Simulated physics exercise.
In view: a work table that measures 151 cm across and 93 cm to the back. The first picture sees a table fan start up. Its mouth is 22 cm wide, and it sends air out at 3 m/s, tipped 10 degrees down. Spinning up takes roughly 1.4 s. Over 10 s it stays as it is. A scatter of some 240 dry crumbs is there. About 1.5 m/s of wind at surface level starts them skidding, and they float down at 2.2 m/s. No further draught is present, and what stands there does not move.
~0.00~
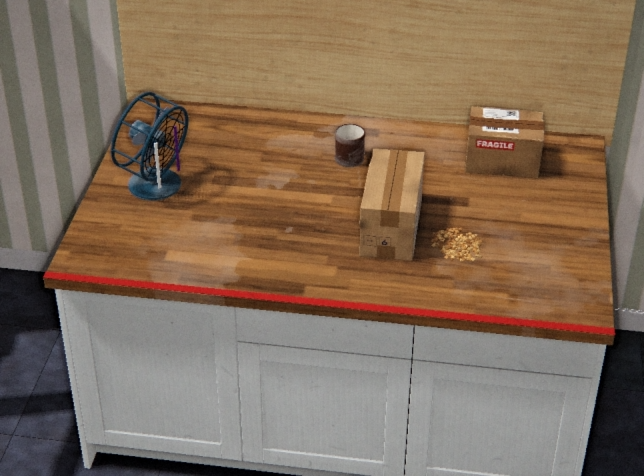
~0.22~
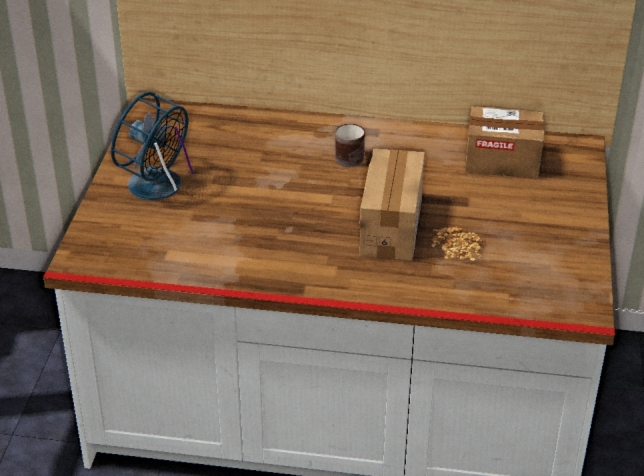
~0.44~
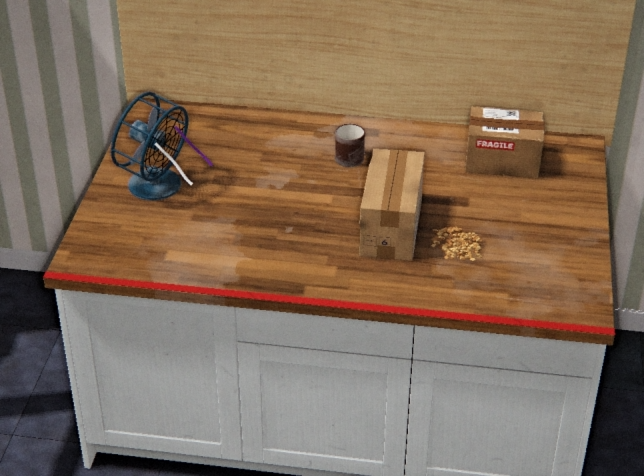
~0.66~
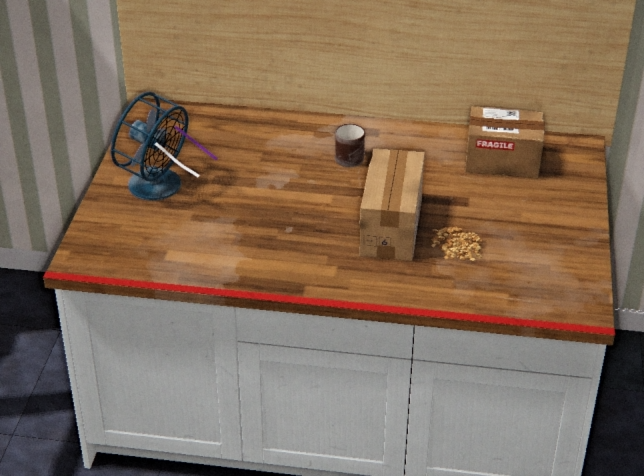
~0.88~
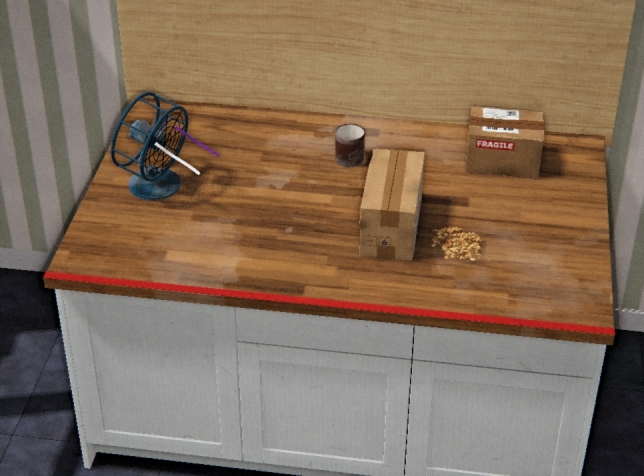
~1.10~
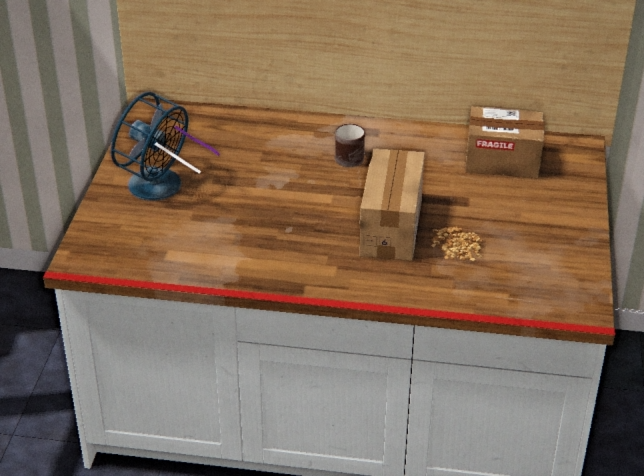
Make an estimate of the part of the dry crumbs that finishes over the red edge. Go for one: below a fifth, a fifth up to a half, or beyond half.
It ends up beneath one fifth.
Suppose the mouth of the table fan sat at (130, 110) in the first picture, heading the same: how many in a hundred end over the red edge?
0 per cent, roughly.
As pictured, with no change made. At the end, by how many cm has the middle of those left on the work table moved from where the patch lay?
0 cm.
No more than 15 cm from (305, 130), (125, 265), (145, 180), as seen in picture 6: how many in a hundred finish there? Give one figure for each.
In order: About 0 %, then 0 %, then 0 %.
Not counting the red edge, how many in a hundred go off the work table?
Near 0 %.
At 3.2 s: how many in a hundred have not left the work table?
The remaining share is about 100 %.
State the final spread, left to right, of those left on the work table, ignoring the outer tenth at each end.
About 10 cm.
After 2.0 s, 0 % are over the red edge; the middle of those still in play is near (461, 241); 63 % have settled or left.
After 3.2 s, 0 % are over the red edge; the middle of those still in play is near (461, 241); 63 % have settled or left.
After 5.5 s, 0 % are over the red edge; the middle of those still in play is near (459, 242); 68 % have settled or left.
After 10.0 s, at the end, 0 % are over the red edge; the middle of those still in play is near (459, 244).
